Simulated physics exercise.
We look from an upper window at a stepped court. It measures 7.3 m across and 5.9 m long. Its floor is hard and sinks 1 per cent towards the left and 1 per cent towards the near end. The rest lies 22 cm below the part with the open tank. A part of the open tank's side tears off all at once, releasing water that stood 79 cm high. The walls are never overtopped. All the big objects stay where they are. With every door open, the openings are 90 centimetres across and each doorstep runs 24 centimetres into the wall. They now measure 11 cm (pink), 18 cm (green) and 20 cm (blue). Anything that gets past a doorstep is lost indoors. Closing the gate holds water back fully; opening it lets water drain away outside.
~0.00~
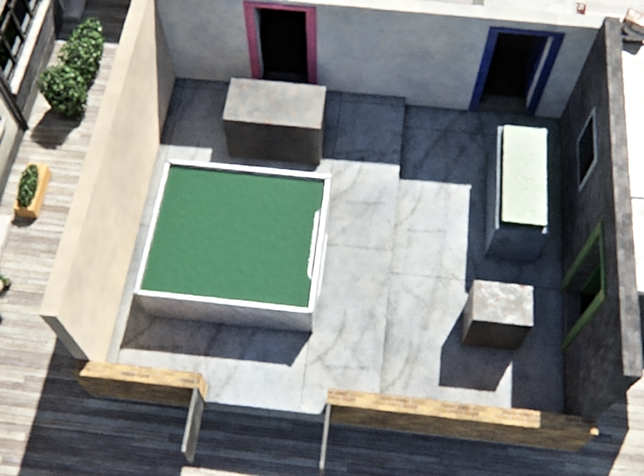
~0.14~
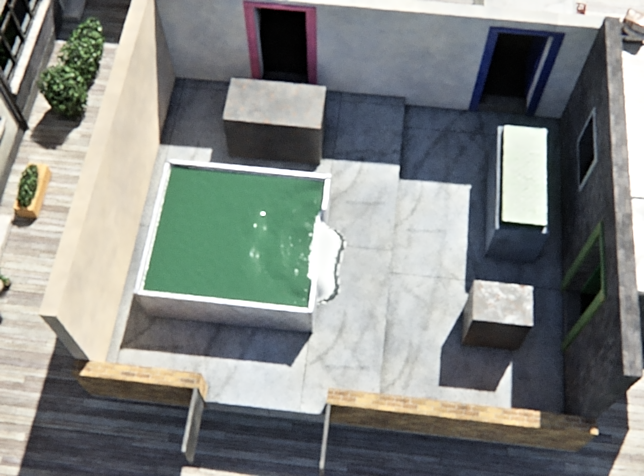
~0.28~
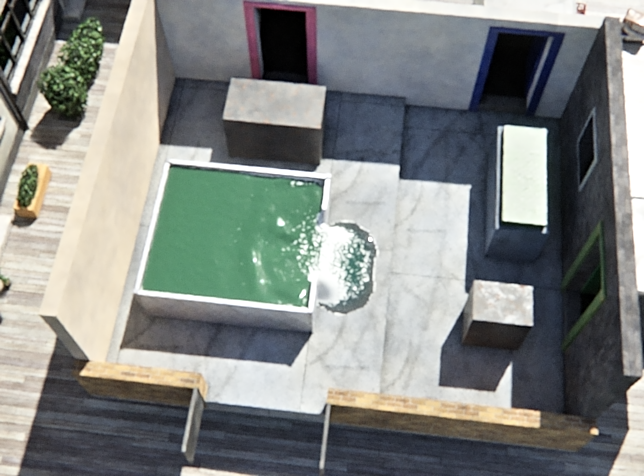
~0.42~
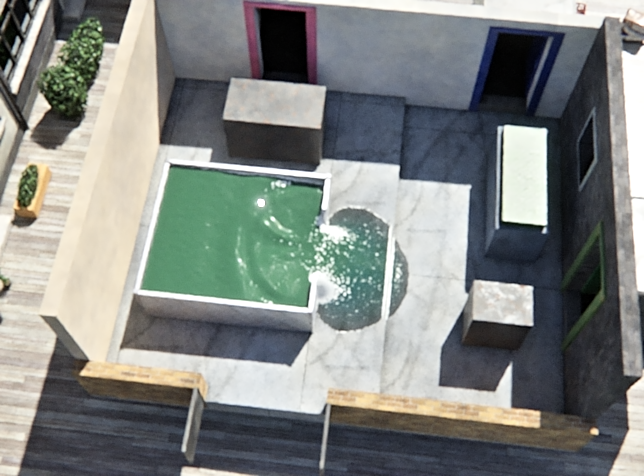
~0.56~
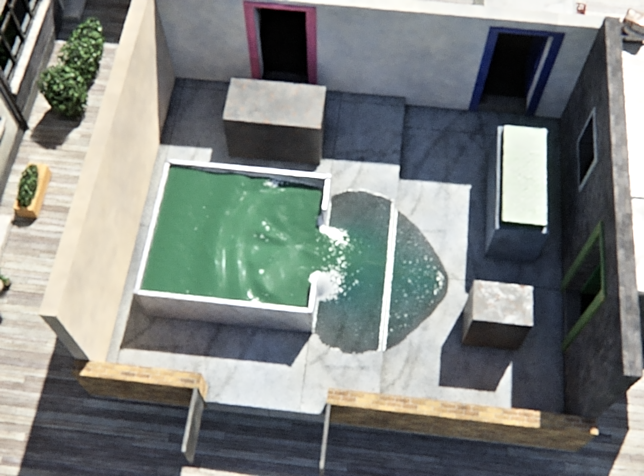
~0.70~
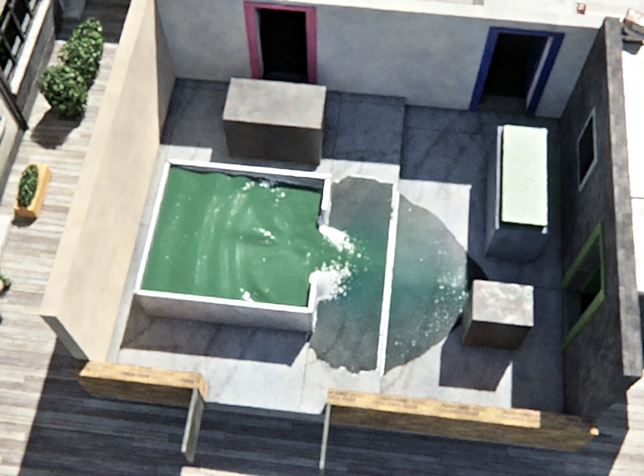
In this clip, a piece of the right side of an open tank of green water breaks away in a walled court, and water pours through the gap, spreading rightward across the pale floor past a step to a grey block.
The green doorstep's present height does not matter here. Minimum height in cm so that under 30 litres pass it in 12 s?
I would say 30 cm.
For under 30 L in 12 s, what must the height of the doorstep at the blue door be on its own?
Roughly 18 cm at blue.
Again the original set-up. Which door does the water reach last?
It would be the pink one.
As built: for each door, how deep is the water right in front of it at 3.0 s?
Before pink it's 0 cm, before green 27 cm, before blue 17 cm.
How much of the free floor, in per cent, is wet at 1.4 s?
About 40 per cent.
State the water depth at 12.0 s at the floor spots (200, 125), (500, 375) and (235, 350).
Close to 0, 20 and 1 cm, one after the other.
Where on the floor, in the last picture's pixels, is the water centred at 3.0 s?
(336, 262), roughly.
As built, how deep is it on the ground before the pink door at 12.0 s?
The depth there is around 0.5 cm.
After 1.4 s water covers 40 % of the floor, deepest (48 cm) near (322, 271); 24 cm at the green door, 7 litres in over its 18 cm doorstep.
After 3.0 s water covers 50 % of the floor, deepest (38 cm) near (560, 429); 27 cm at the green door, 98 litres in over its 18 cm doorstep.
After 12.0 s water covers 70 % of the floor, deepest (28 cm) near (386, 410); 23 cm at the green door, 228 litres in over its 18 cm doorstep.
At the green door as built, the water arrived by 1.1 s and peaked near 27 cm at 2.8 s.
With a doorstep of 26.5 cm, 52 litres would have come in within the 12 s; with 36 cm, 6 litres. So under 30 litres takes about 30 cm.
